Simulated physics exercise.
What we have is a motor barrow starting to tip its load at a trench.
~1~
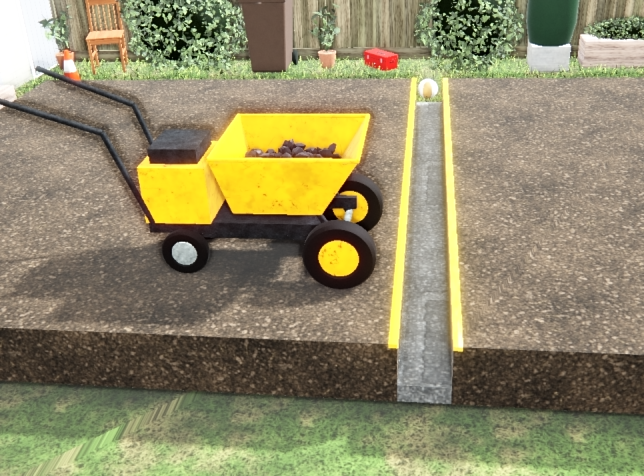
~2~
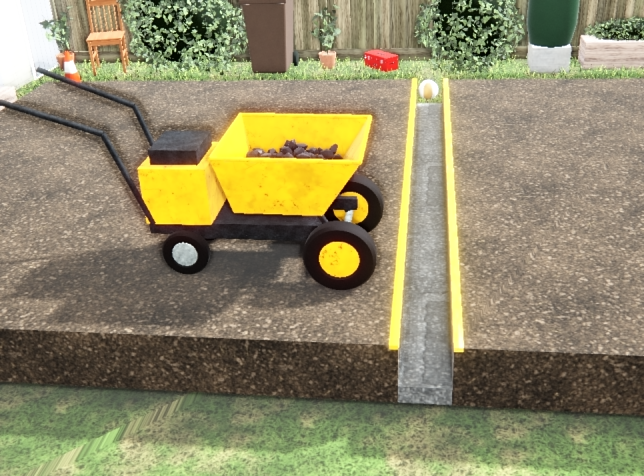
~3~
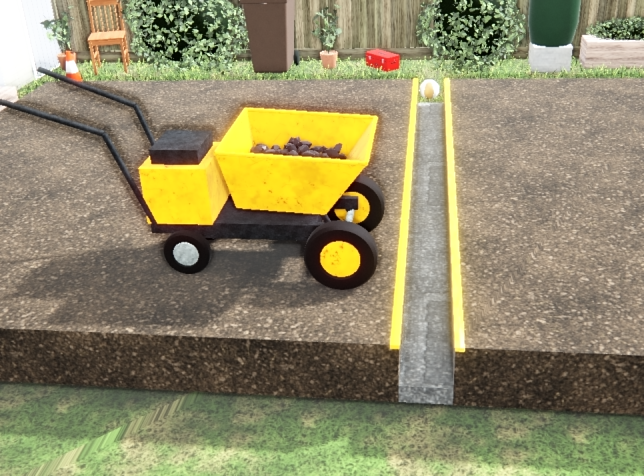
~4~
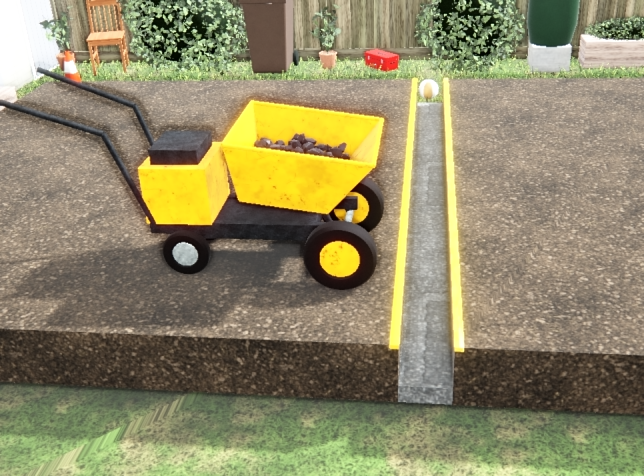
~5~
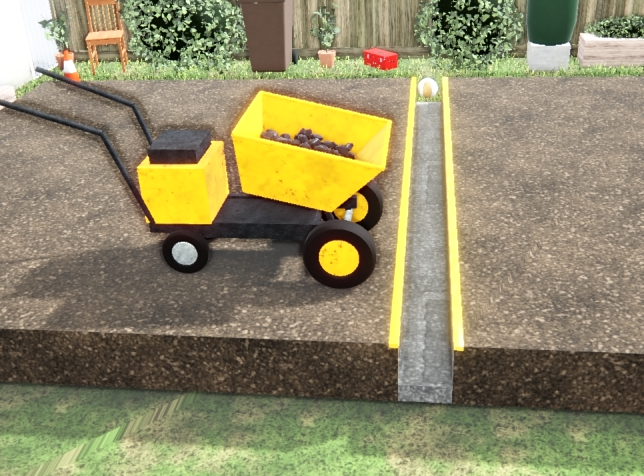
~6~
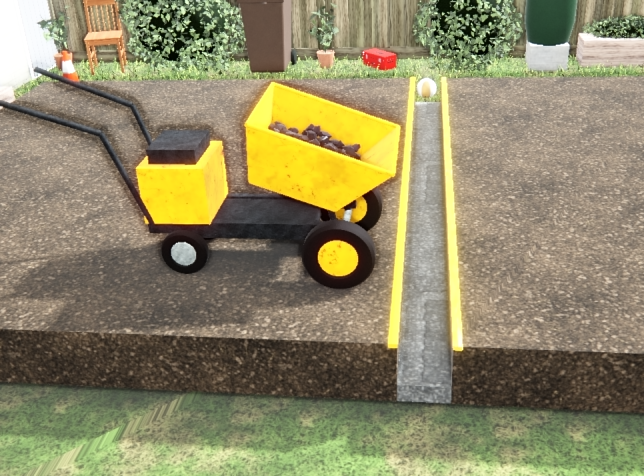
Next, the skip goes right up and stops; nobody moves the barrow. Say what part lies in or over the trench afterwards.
It catches under half.
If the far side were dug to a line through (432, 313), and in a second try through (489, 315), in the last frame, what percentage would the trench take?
Near 0 % and 80 %.
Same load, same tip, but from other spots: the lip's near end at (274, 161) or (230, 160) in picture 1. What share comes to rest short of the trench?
Near 20 % and 70 %.
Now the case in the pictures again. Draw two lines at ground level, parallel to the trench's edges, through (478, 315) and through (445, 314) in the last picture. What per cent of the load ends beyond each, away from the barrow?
First some 50, then 80 per cent.
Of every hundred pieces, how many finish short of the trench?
Close to 0 per cent.
Shortly afterwards, skip tipped steeply; the whole lot in the skip.
Next, skip tipped right over; the bulk in the skip; only a few in or heaped over the trench; a little beyond it; only a few falling.
Some moments later, skip tipped right over; a little in the skip; a little in or heaped over the trench; the bulk beyond it.
In the end, skip tipped right over; only a few in the skip; near a quarter in or heaped over the trench; the bulk beyond it.
